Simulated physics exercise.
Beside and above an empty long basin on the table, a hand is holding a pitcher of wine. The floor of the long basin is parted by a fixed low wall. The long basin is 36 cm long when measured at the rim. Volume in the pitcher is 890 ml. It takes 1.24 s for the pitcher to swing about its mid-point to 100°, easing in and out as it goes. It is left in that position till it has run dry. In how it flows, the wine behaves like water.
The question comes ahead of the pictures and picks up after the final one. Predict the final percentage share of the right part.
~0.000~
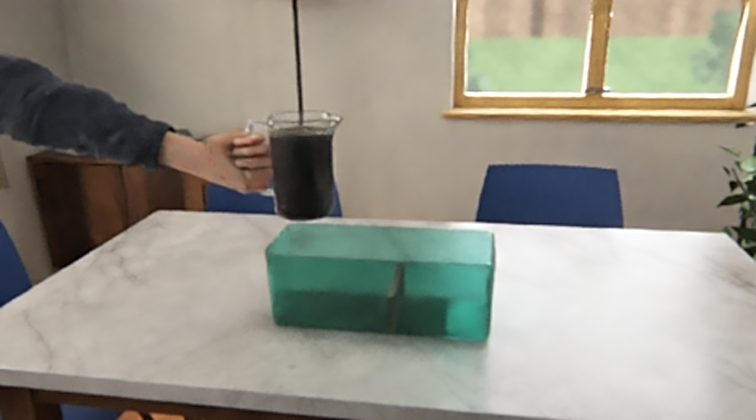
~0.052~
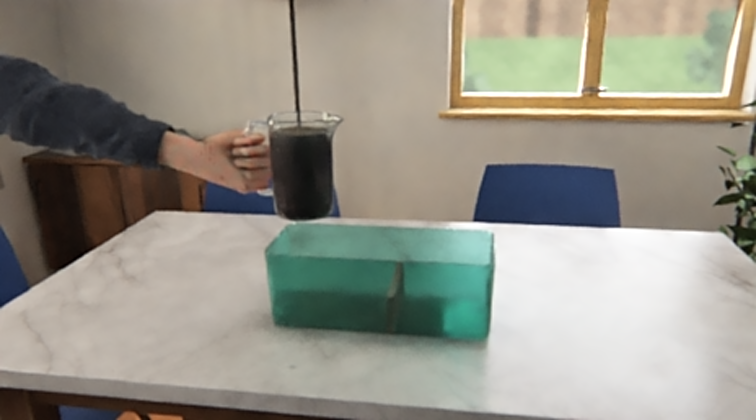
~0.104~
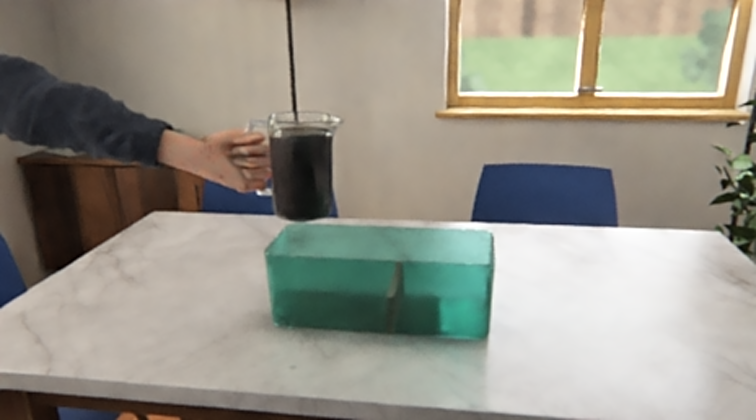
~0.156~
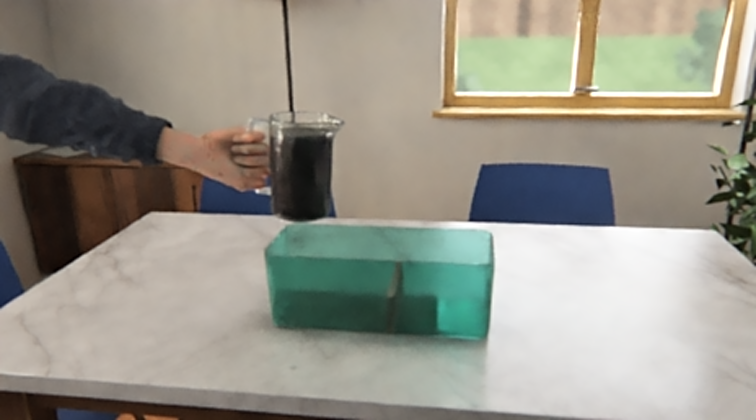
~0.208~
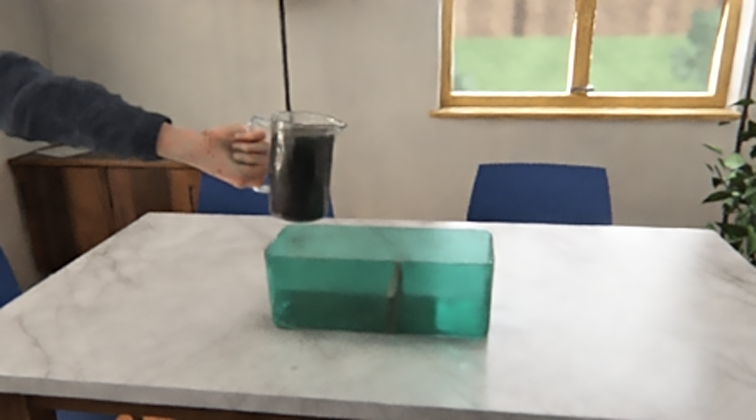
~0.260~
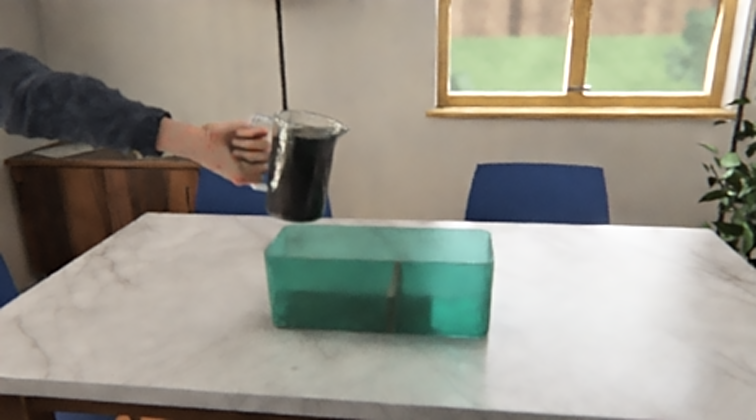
Right part: About 63 %.
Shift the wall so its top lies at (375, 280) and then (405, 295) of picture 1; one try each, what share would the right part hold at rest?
The first try gives 95 percent and the second 55 percent.
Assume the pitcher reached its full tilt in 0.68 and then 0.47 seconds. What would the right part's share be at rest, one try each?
The first try gives around 55 percent, the second around 55 percent.
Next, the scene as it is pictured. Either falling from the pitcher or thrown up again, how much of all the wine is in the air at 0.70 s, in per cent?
It comes to about 8 percent.
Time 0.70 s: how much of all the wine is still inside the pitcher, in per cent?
Close to 90 in a hundred.
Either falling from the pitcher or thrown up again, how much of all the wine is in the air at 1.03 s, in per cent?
Close to 14 in every hundred parts.
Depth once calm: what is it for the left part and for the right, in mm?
I'd expect close to 12 mm on the left and close to 28 mm on the right.
Then, 0.70 s in, the tilt is 61° and 90 per cent is still to pour, 0 is left of the wall and 2 right of it.
Then, 1.03 s in, the tilt is 93° and 51 per cent is still to pour, 4 is left of the wall and 30 right of it.
Then, 1.37 s in, the tilt is 100° and 11 per cent is still to pour, 23 is left of the wall and 61 right of it.
Then, 1.74 s in, the tilt is 100° and 1 per cent is still to pour, 35 is left of the wall and 63 right of it.
Finally, 37 per cent lies left of the wall, 63 right of it and 1 outside.
